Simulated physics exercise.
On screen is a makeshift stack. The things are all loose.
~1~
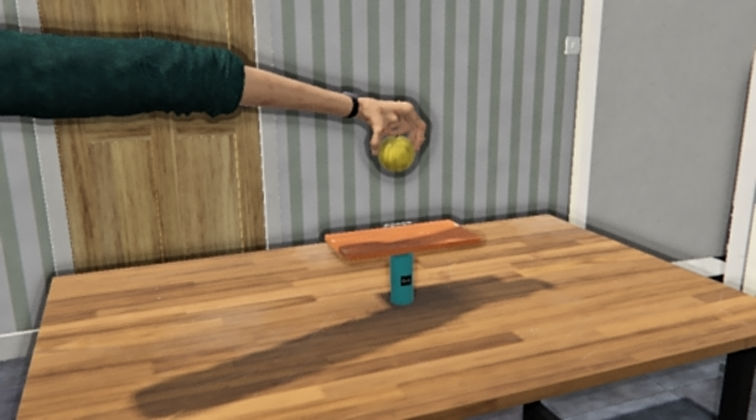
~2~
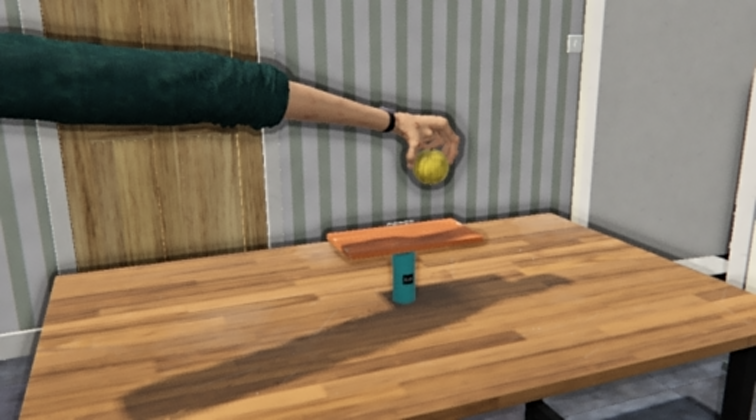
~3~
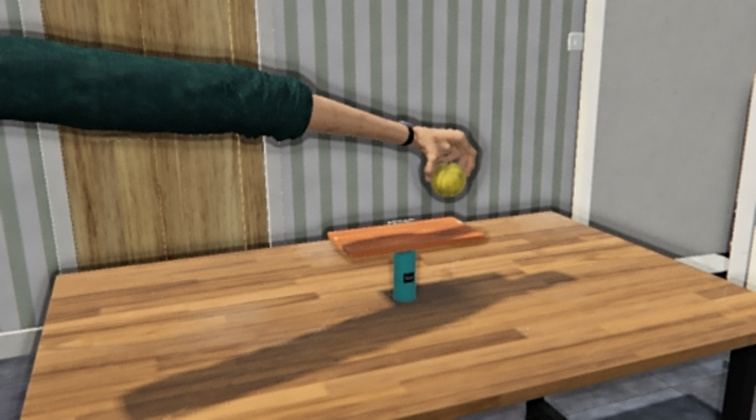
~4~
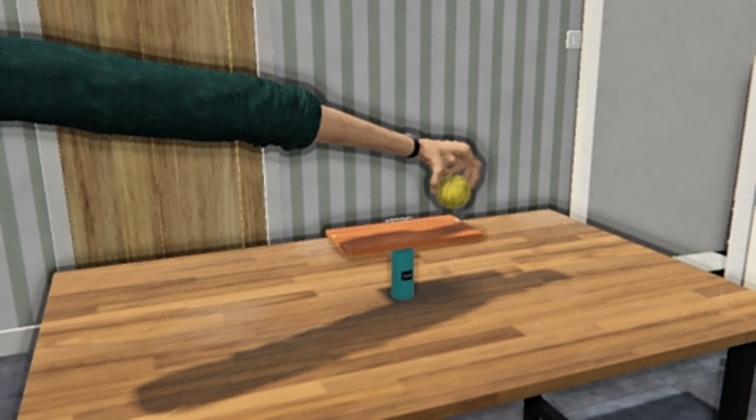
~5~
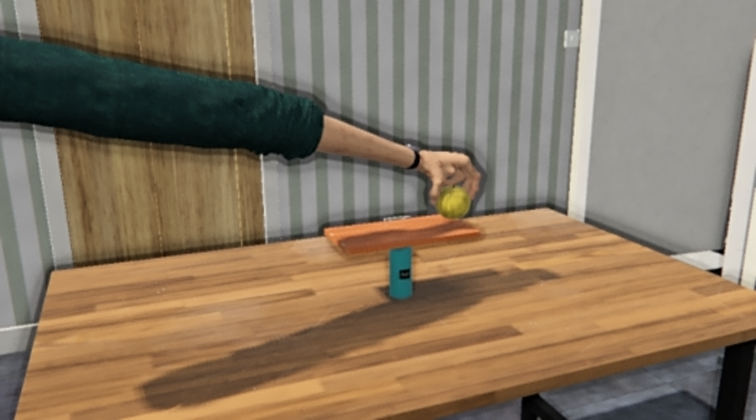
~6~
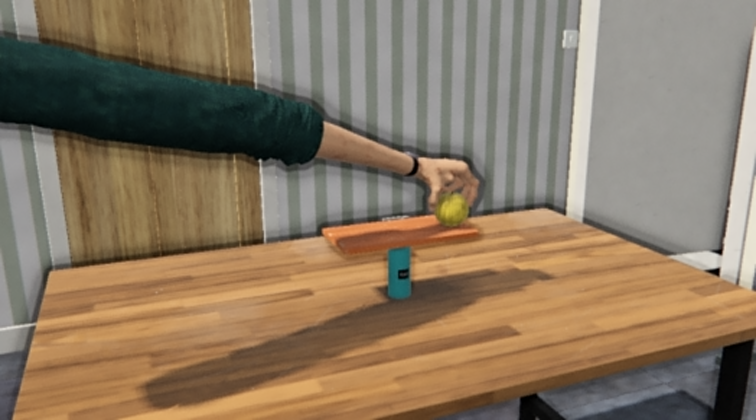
A hand reaching in from the left, in a dark green sleeve and black wristband, holds a small yellow fruit above a wooden table, seen from slightly above in a room with striped wallpaper. An orange board rests on an upright turquoise container near the table's middle. The hand carries the fruit right, then lowers it toward the board's right end, while the view shifts very slightly.
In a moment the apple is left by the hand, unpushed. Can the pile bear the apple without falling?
I expect the stack to come down, at least in part.
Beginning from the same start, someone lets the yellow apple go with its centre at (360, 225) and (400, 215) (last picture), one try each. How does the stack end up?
Result of try one: Collapse; result of try two: No collapse.
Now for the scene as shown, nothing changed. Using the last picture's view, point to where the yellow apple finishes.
End position: Approximately (458, 273).
Then, 0.40 s past the last view, yellow apple now fallen; orange board rocked 65° from its first pose.
Then, 0.80 s past the last view, orange board rocked 74° from its first pose.
Then, 1.10 s past the last view, turquoise shaker and orange board now fallen.
Then, 1.20 s past the last view, things are still on the move.
Finally, fallen, yellow apple, turquoise shaker and orange board. Final places as the last picture's camera would see them, yellow apple near (457, 273). The stack comes apart.
